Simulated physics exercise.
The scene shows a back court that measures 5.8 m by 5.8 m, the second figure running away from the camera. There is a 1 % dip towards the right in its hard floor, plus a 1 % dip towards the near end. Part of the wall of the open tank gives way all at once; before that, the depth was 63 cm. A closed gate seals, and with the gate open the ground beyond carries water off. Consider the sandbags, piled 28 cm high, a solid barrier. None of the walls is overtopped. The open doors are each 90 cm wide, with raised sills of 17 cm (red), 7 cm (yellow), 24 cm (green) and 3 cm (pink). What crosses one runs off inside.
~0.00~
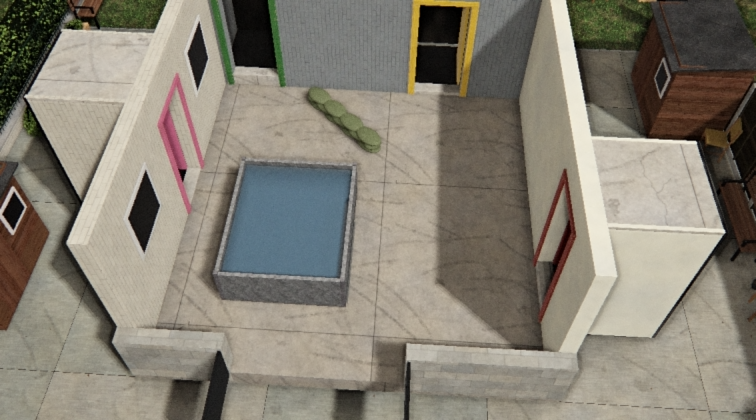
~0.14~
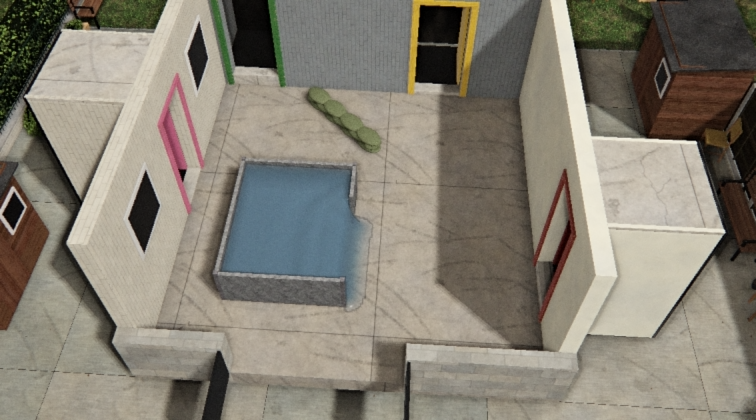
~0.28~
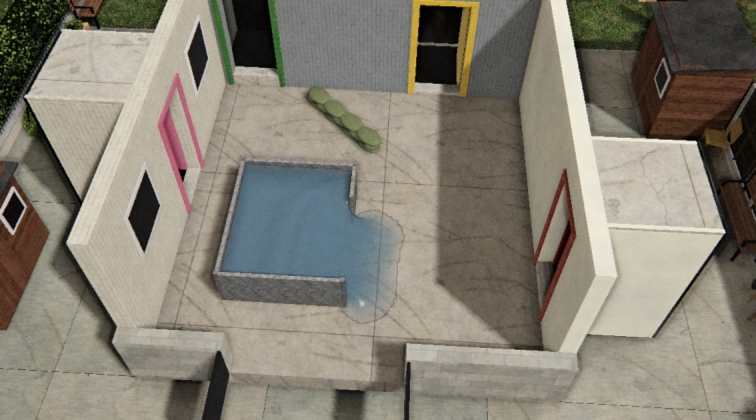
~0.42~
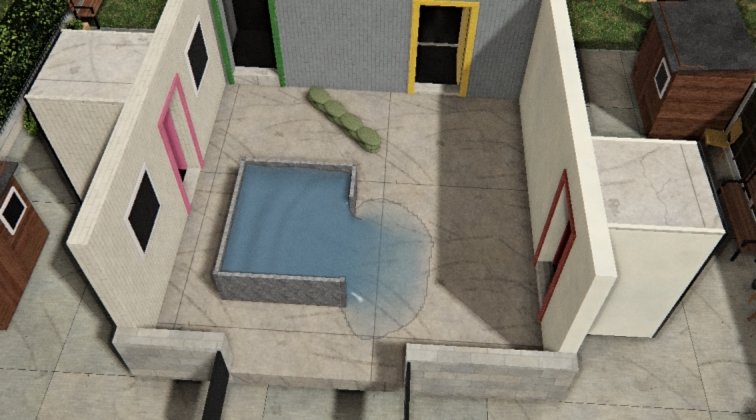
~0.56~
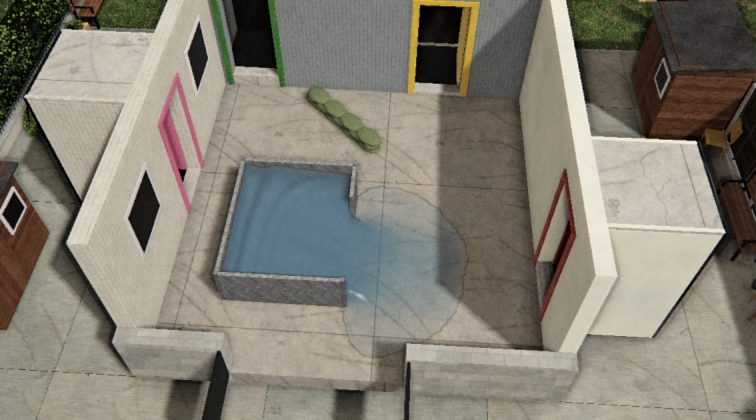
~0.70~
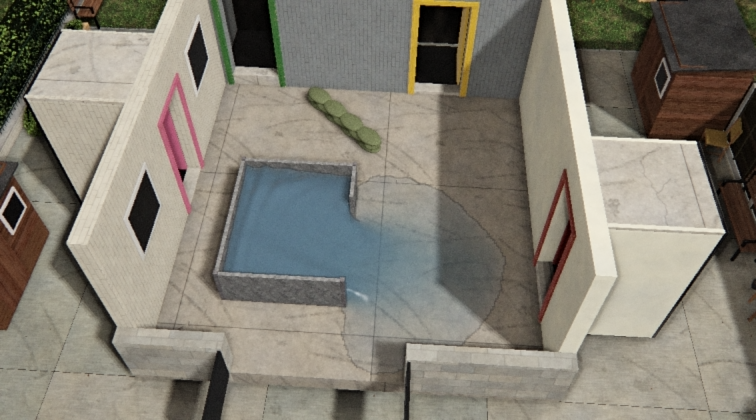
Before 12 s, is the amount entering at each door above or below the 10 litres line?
As I see it, at the red door the amount will climb above the limit, at the yellow door the amount will climb above the limit, at the green door the amount will stay short of the limit, at the pink door the amount will stay short of the limit.
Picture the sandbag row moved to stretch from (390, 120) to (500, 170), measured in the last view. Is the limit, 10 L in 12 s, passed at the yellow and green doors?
Note - yellow: Limit held; green: Limit held.
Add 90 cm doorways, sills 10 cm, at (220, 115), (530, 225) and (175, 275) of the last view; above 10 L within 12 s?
Less, more, less.
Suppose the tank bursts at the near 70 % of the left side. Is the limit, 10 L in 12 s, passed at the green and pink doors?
Green door doesn't reach it, pink door surpasses it.
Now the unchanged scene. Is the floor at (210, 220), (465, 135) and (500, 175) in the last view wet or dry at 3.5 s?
Listed in sequence, the spots are bone dry, drenched and drenched.
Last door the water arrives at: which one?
Last: Pink.
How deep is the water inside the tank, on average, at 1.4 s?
37 cm.
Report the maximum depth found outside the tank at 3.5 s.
Depth: Approx. 24 cm.
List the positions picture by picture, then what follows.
The first frame shows still water, 63 cm deep, in the open tank at (290, 219).
In the second frame, water pours out at (346, 255) and has run 0.9 m, to (363, 222); typically 9 cm deep outside, 63 cm at the open tank's back.
In the third frame, the front is at (391, 223), 1.1 m from the gap at (346, 255); 1.3 m2 of floor is under water; 63 cm left at the back of the open tank.
In the fourth frame, the front is at (413, 219), 1.4 m from the gap at (346, 256); 2.5 m2 of floor is under water; 61 cm left at the back of the open tank.
In the fifth frame, water pours out at (346, 256) and has run 1.9 m, to (459, 245); typically 7 cm deep outside, 54 cm at the open tank's back.
In the sixth frame, water pours out at (346, 256) and has run 2.5 m, to (496, 253); typically 5 cm deep outside, 54 cm at the open tank's back.
After 1.4 s water covers 35 % of the floor and is deepest (34 cm) near (538, 310); red door 33 cm at the sill, 31 L in, yellow door not reached, green door not reached, pink door not reached.
After 2.2 s water covers 35 % of the floor and is deepest (45 cm) near (530, 352); red door 35 cm at the sill, 106 L in, yellow door not reached, green door not reached, pink door not reached.
After 3.5 s water covers 45 % of the floor and is deepest (24 cm) near (539, 321); red door 24 cm at the sill, 191 L in, yellow door 7 cm at the sill, 0 L in, green door not reached, pink door not reached.
After 7.0 s water covers 75 % of the floor and is deepest (18 cm) near (371, 98); red door 13 cm at the sill, 204 L in, yellow door 11 cm at the sill, 38 L in, green door 2 cm at the sill, 0 L in, pink door not reached.
After 12.0 s water covers 90 % of the floor and is deepest (14 cm) near (545, 376); red door 11 cm at the sill, 204 L in, yellow door 8 cm at the sill, 74 L in, green door 2 cm at the sill, 0 L in, pink door 2 cm at the sill, 0 L in.
